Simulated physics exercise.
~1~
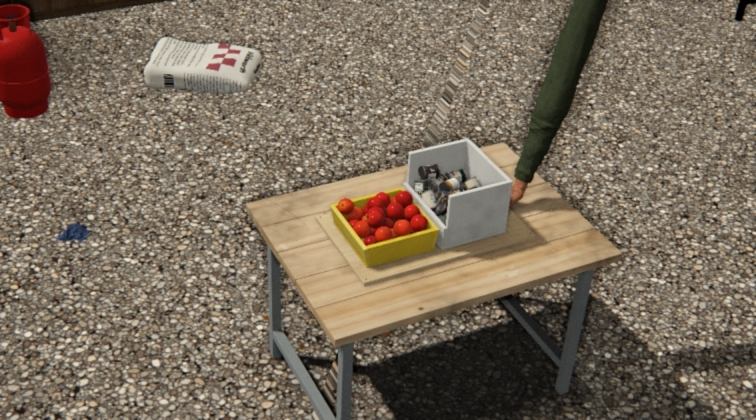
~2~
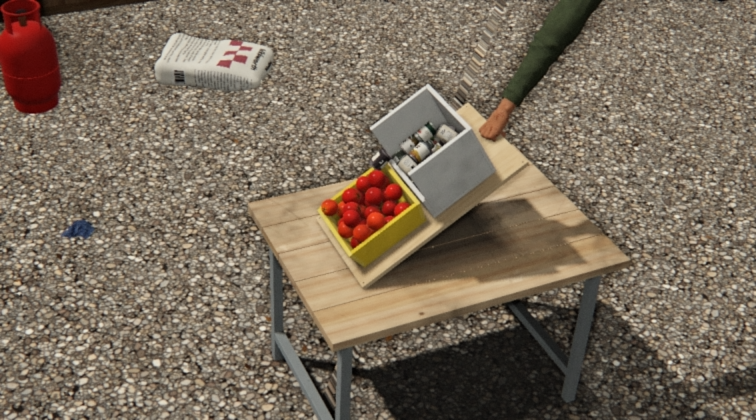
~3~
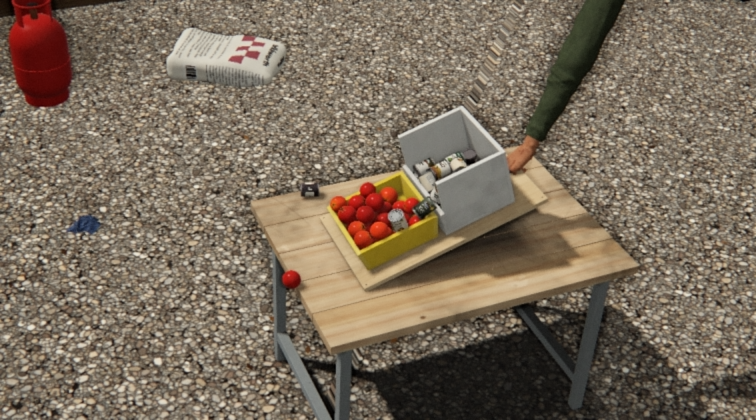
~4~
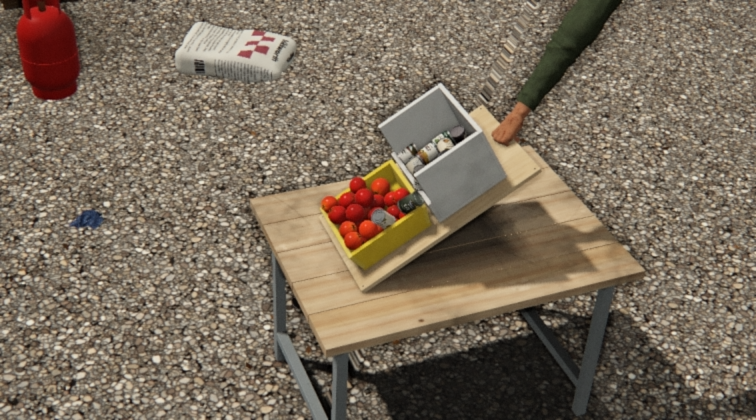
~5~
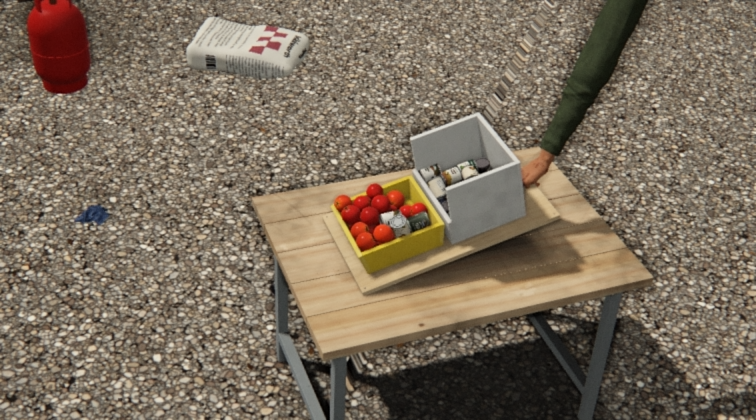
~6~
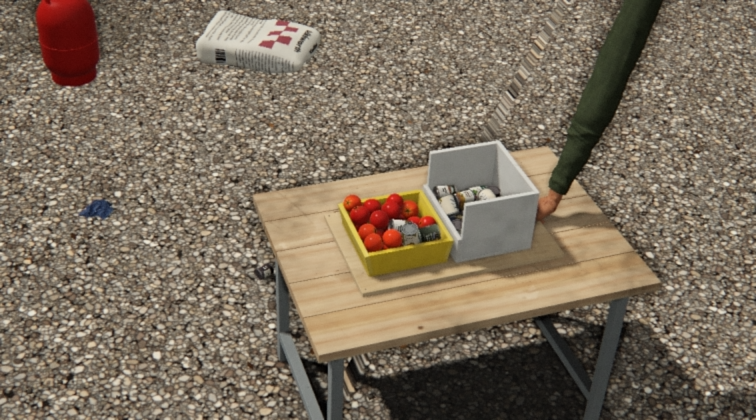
A hand tilted a board holding a yellow tub of tomatoes and a white tub of small tins up to the left, lowered it partway, raised it again and laid it flat; a tomato fell off and some tins tumbled among the tomatoes.
